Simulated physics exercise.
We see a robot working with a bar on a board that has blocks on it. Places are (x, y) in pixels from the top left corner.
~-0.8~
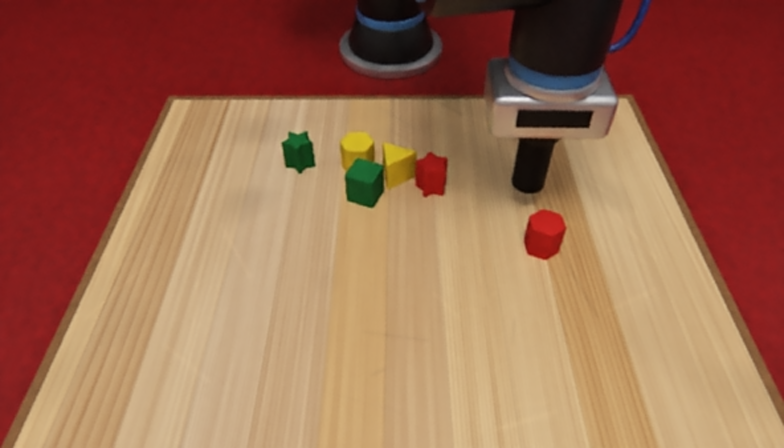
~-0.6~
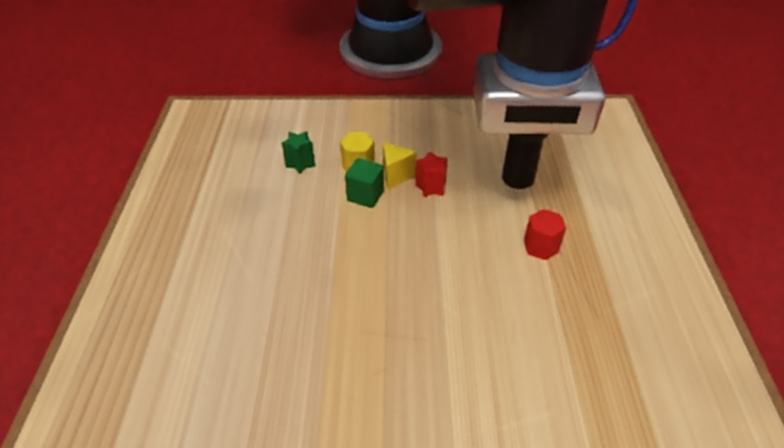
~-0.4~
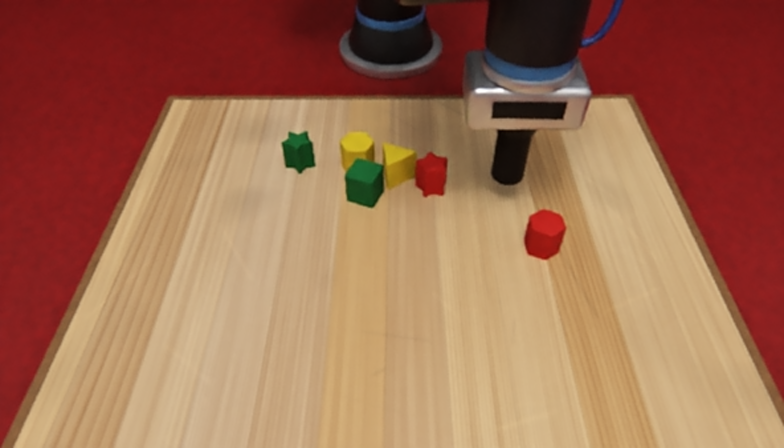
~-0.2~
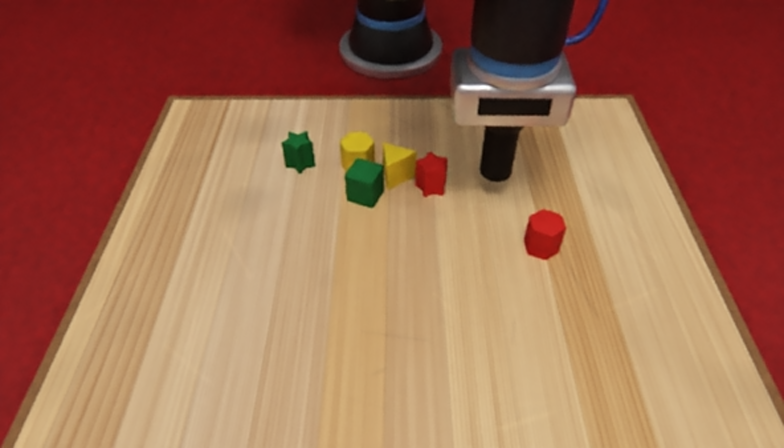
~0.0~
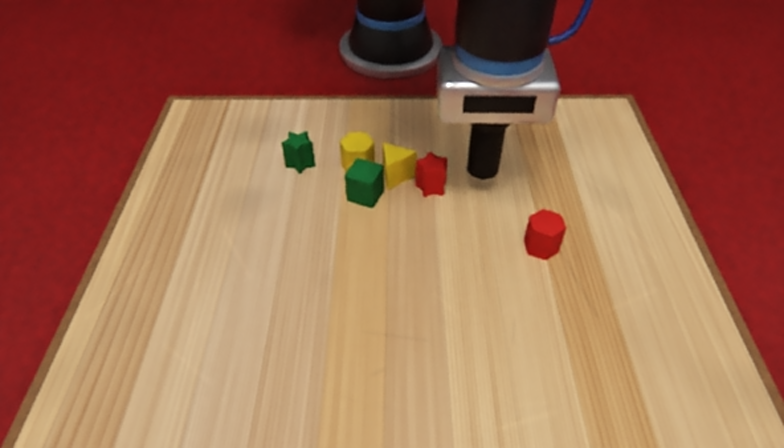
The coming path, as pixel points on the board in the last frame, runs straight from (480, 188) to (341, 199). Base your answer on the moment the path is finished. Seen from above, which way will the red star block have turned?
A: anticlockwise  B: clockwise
B.
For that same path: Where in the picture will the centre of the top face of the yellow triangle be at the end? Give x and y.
It will end up at (380, 144).
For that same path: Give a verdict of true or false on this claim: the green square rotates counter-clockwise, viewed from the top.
True
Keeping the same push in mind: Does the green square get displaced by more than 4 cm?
Yes, that is what happens.
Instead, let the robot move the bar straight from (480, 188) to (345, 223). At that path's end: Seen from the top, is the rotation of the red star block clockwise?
I'd say yes.
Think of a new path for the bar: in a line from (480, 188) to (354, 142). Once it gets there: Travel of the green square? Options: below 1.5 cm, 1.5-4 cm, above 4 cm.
That one ends up within 1.5 cm of where it is now.
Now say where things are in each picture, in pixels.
Lower end of the bar (528, 183), tops of blocks, yellow hexagonal block (357, 141), green square (364, 170), yellow triangle (396, 152), red star block (433, 162), in the first picture.
Bar (518, 179), blocks as before, in the second picture.
Bar (507, 175), blocks as before, in the third picture.
Bar (495, 172), blocks as before, in the fourth picture.
Bar (483, 169), yellow hexagonal block (357, 141), green square (364, 170), yellow triangle (396, 152), red star block (433, 162), in the fifth picture.
What follows on the original path. One third of the way, bar (435, 173); yellow triangle (390, 150); red star block (407, 162).
Two thirds of the way, bar (387, 176); yellow hexagonal block (354, 140); green square (332, 173), turned 25° anticlockwise; yellow triangle (380, 144), turned 30° clockwise; red star block (361, 163), turned 10° clockwise.
At the end, bar (339, 180); yellow hexagonal block (352, 138); green square (302, 172), turned 60° anticlockwise; yellow triangle (380, 144), turned 30° clockwise; red star block (336, 155), turned 70° clockwise.
